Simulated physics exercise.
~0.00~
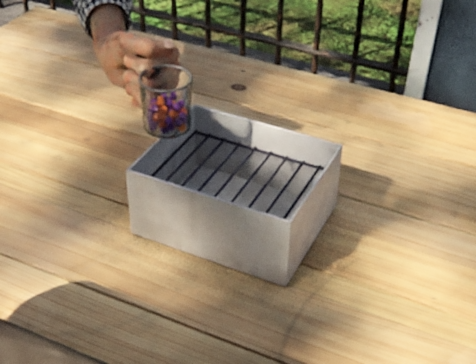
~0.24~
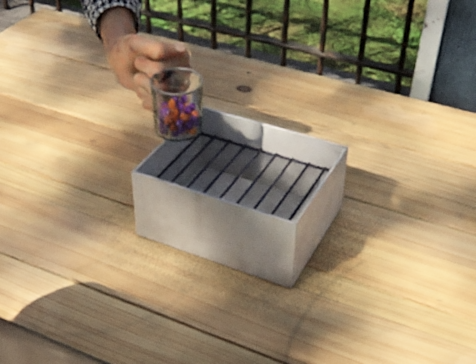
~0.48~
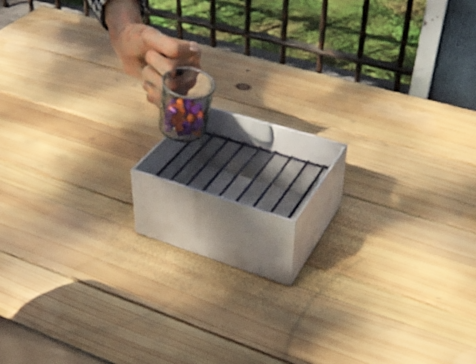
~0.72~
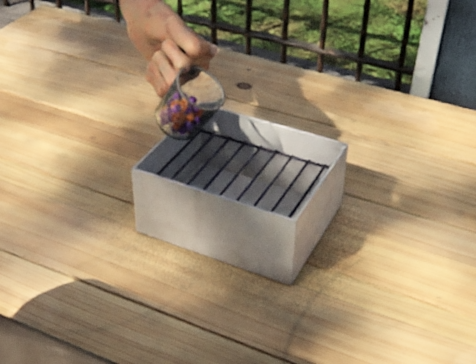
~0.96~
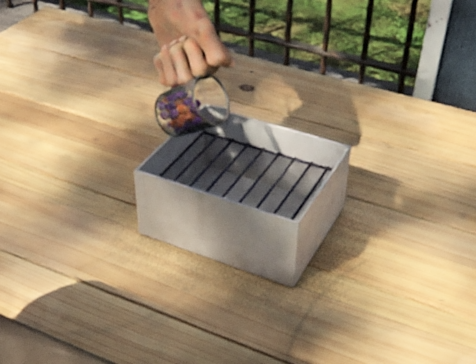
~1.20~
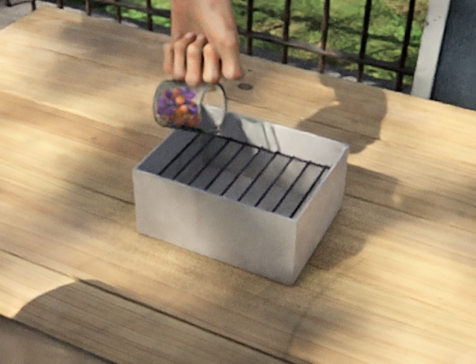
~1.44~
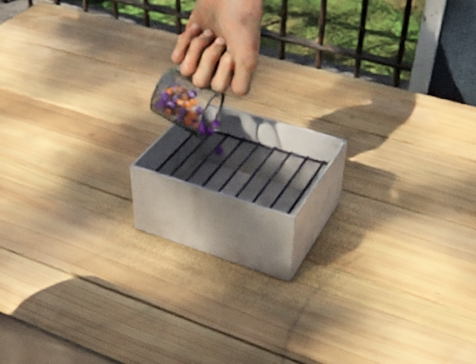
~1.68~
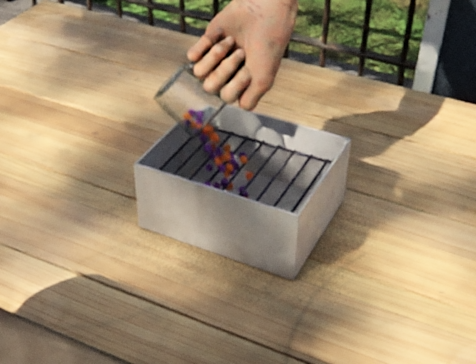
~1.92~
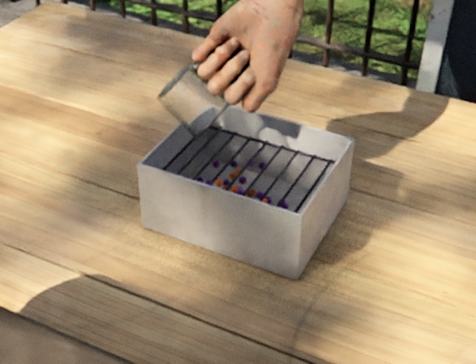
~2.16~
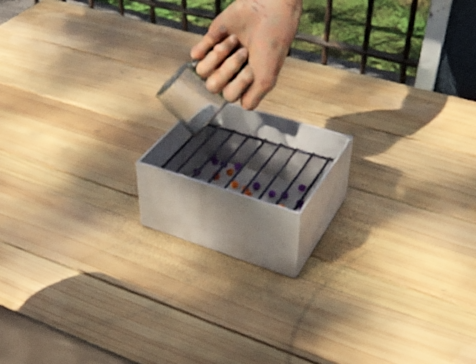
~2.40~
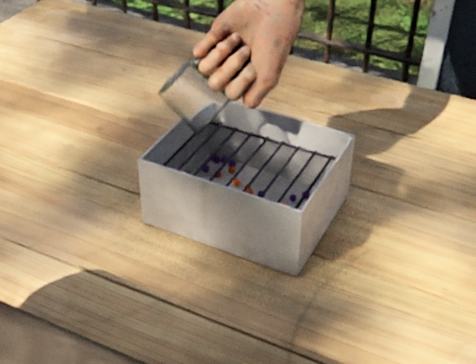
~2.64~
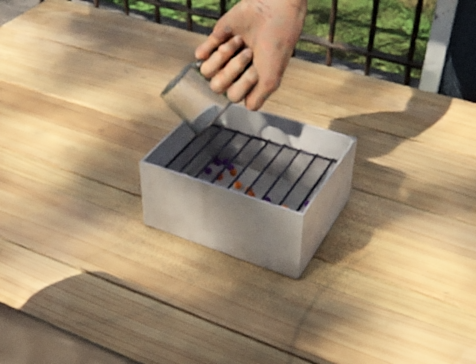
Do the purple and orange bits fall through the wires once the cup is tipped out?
Yes, both the purple and the orange bits fall between the wires and end up beneath them inside the box.
